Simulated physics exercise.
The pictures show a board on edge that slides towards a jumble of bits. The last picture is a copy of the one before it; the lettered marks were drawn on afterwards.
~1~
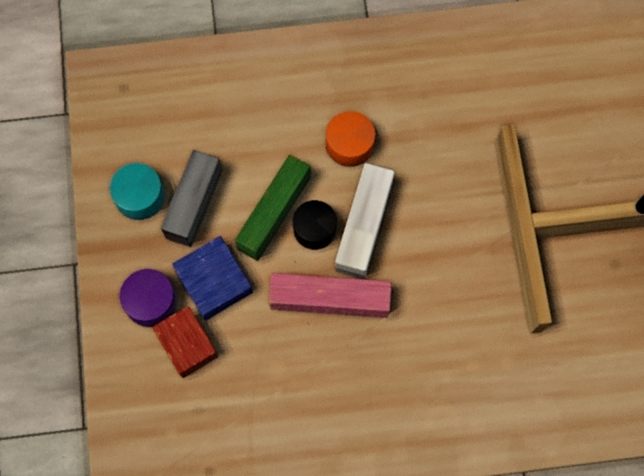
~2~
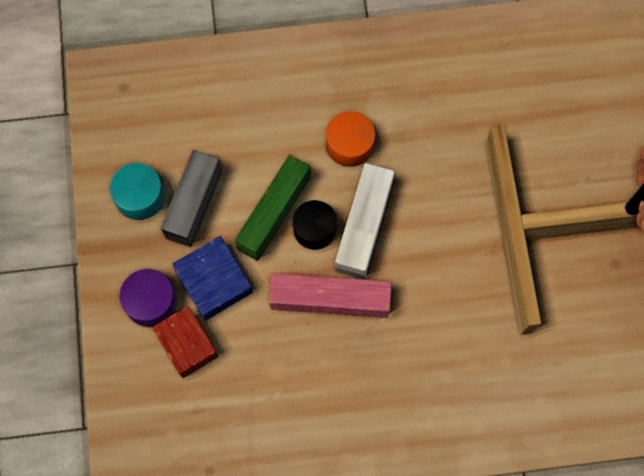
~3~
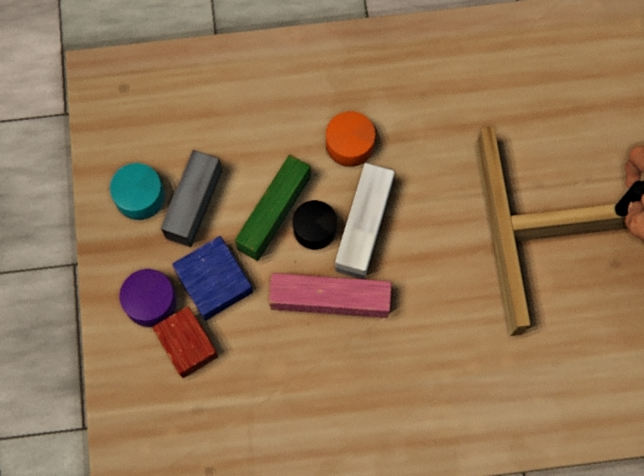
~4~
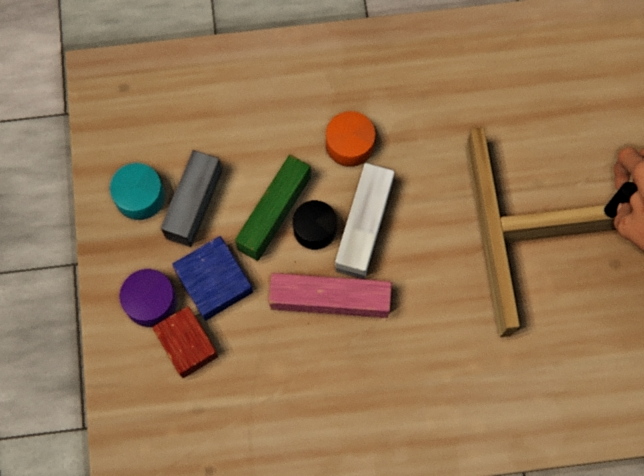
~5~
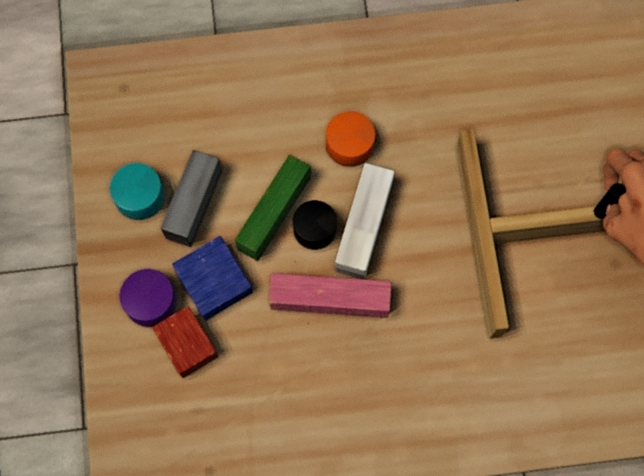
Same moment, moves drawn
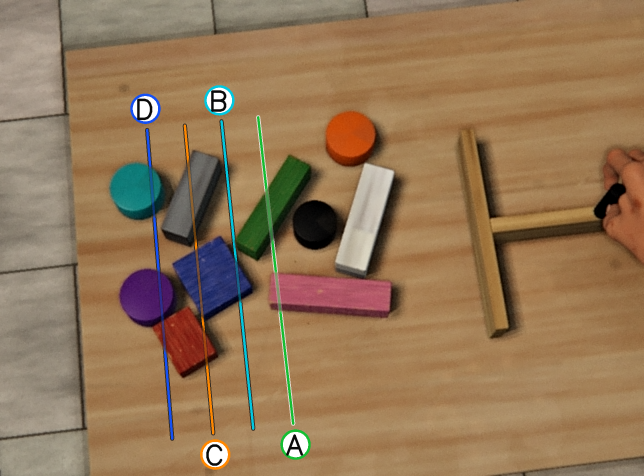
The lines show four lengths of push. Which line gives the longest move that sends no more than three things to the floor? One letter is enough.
It should halt at D.
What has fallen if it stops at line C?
The purple tin goes over.
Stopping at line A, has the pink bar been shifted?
By then, yes.
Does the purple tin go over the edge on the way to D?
Yes.
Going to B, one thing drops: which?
The purple tin.
On the marked copy, A at (275, 264); B at (237, 268); C at (198, 273); D at (159, 277).
Following D. Soon after the start, board (368, 240); blue block (207, 278); orange tin (338, 133).
Later, board (250, 254); purple tin (85, 296); red block (135, 367).
In the end, board (159, 264); purple tin over the edge; turquoise tin over the edge; three fallen.
As for the rest, A is within the limit but short; B is within the limit but short; C is within the limit but short.
